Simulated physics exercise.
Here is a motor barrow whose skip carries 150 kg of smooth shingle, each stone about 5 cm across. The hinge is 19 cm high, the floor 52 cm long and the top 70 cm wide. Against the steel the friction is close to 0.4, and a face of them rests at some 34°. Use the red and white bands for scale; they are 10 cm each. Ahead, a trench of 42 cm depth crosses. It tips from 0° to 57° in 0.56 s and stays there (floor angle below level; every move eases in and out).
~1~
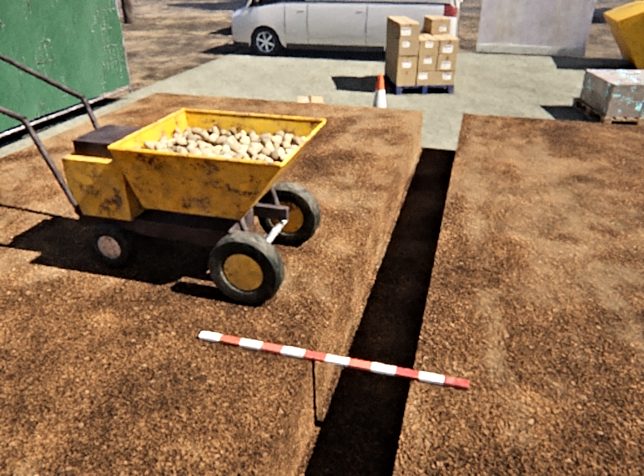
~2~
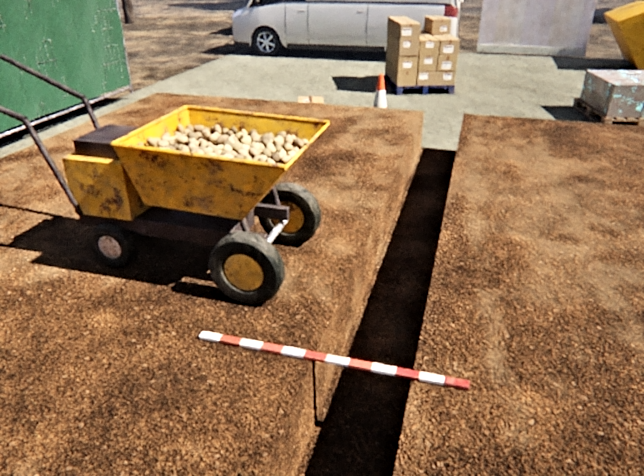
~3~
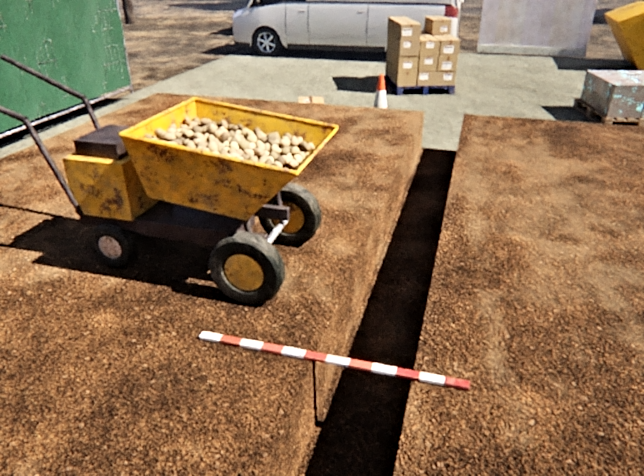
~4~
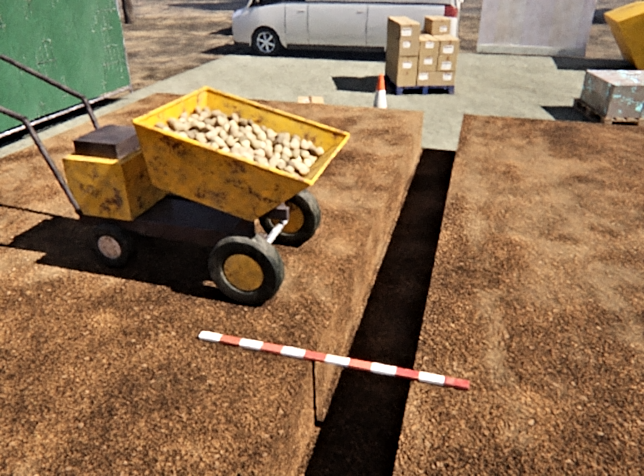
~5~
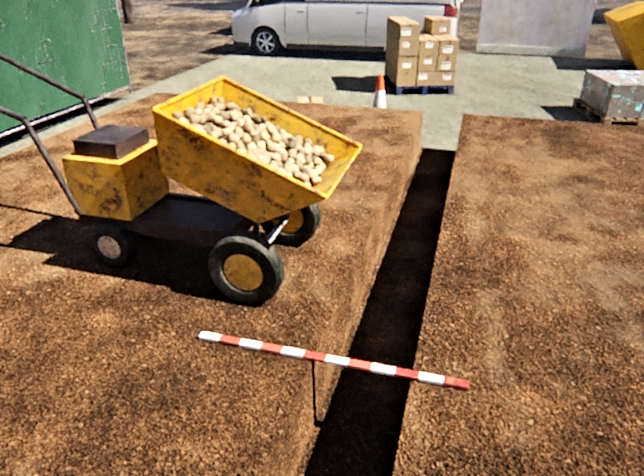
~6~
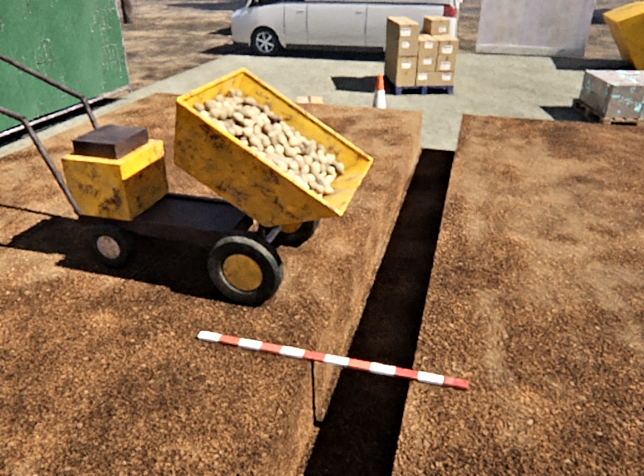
On a building site, the yellow skip of a motor barrow loaded with pale stones tilting steadily forward to the right beside a trench.
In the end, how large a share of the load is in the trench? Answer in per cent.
A share of roughly 42 %.
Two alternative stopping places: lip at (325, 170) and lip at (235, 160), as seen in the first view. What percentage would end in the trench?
From the first spot near 15, from the second near 70 per cent.
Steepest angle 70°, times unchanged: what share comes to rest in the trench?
Then roughly 50 percent.
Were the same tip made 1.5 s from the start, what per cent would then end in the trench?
Something close to 60 per cent.
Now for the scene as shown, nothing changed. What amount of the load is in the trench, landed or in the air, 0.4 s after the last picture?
Close to 5 per cent at that time.
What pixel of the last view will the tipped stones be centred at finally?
Middle at around (418, 337), I'd say.
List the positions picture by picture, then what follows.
In the first frame, the skip is at 0°, its lip at (281, 165); the top of the load is at (232, 142).
The second frame shows lip at (286, 167), floor tilted 2°, highest stones at (209, 137).
The third frame shows lip at (297, 174), floor tilted 7°, highest stones at (194, 129).
The fourth frame shows lip at (311, 184), floor tilted 14°, highest stones at (200, 119).
In the fifth frame, the skip is at 22°, its lip at (327, 198); the top of the load is at (213, 109).
In the sixth frame, the skip is at 32°, its lip at (340, 215); the top of the load is at (229, 101).
Then, 0.1 s after the last picture the floor is at 48°, 100 % in the skip; the foremost stones are at (345, 217).
Then, 0.4 s after the last picture the floor is at 57°, 93 % in the skip, 7 % in the trench; the foremost stones are at (418, 282).
Then, 0.7 s after the last picture the floor is at 57°, 45 % in the skip, 20 % in the trench, 35 % past the trench; the foremost stones are at (556, 316).
Then, 2.7 s after the last picture the floor is at 57°, 21 % in the skip, 42 % in the trench, 37 % past the trench; the foremost stones are past the picture's edge.
